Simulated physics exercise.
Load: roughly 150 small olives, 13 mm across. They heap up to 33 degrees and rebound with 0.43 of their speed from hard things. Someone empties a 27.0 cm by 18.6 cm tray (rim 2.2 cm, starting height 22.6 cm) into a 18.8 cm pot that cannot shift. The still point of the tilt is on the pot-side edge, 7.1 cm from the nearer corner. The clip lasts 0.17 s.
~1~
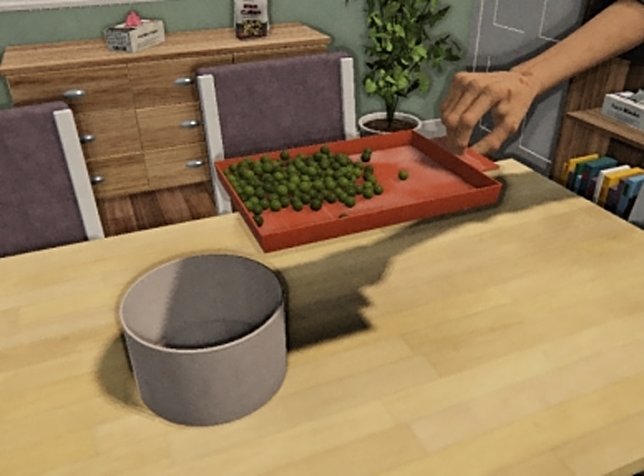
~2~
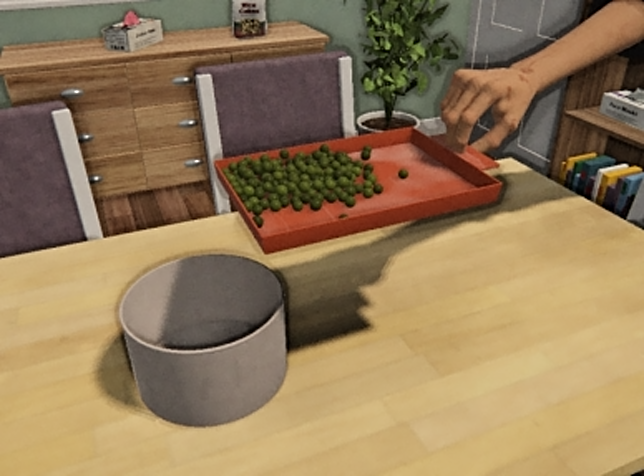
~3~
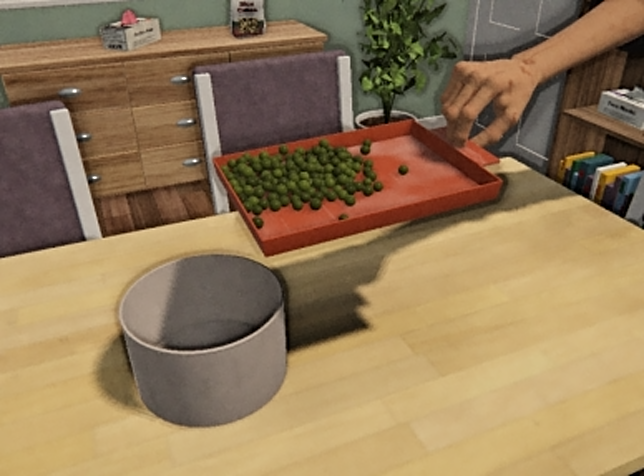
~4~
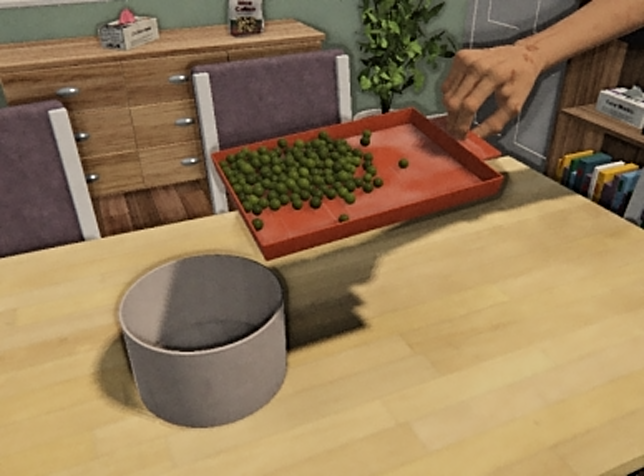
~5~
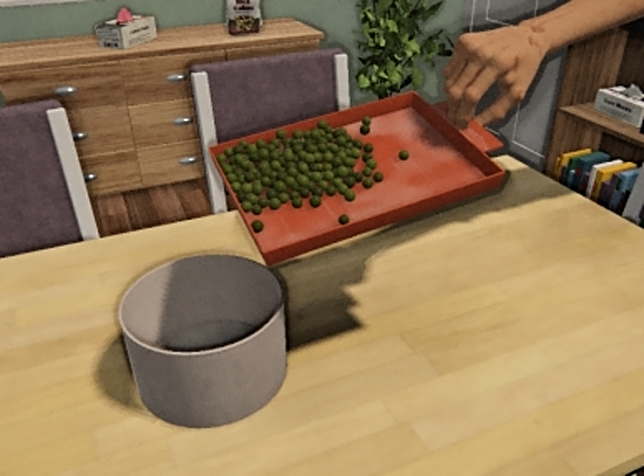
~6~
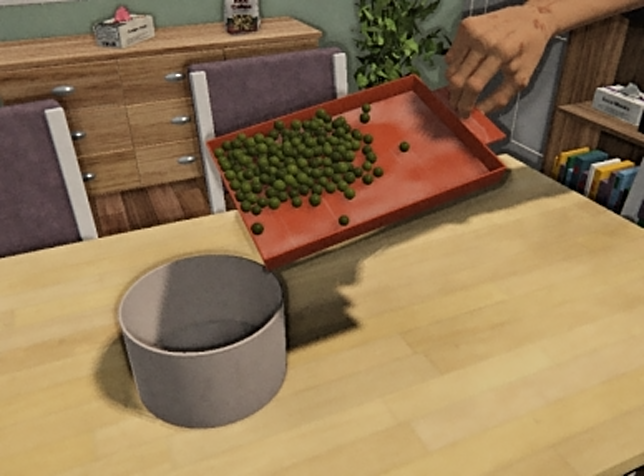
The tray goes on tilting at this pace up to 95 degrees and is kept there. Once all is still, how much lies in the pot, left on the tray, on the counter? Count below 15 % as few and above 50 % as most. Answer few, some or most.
Pot: Few, tray: Few, counter: Most.
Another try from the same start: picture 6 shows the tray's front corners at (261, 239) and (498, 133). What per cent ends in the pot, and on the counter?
Pot 90, counter 10.
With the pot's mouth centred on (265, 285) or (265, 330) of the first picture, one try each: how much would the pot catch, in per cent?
About 15 and 85 per cent.
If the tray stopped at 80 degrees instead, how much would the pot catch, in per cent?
In that case some 0 per cent.
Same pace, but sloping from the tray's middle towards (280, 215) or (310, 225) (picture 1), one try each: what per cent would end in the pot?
Some 70 and 15 per cent.
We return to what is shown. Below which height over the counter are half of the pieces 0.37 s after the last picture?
Roughly 22 cm.
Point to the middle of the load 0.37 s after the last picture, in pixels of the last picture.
At about (296, 242).
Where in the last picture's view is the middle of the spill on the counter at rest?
Around (301, 455).
Then, 0.22 s after the last picture, tilt 58 degrees; the tray holds 100 %, the pot 0 %.
Then, 0.37 s after the last picture, tilt 84 degrees; the tray holds 80 %, the pot 0 %.
Then, 0.64 s after the last picture, tilt 95 degrees; the tray holds 10 %, the pot 0 %.
In the end, pot 5 %, tray 5 %, counter 95 %.
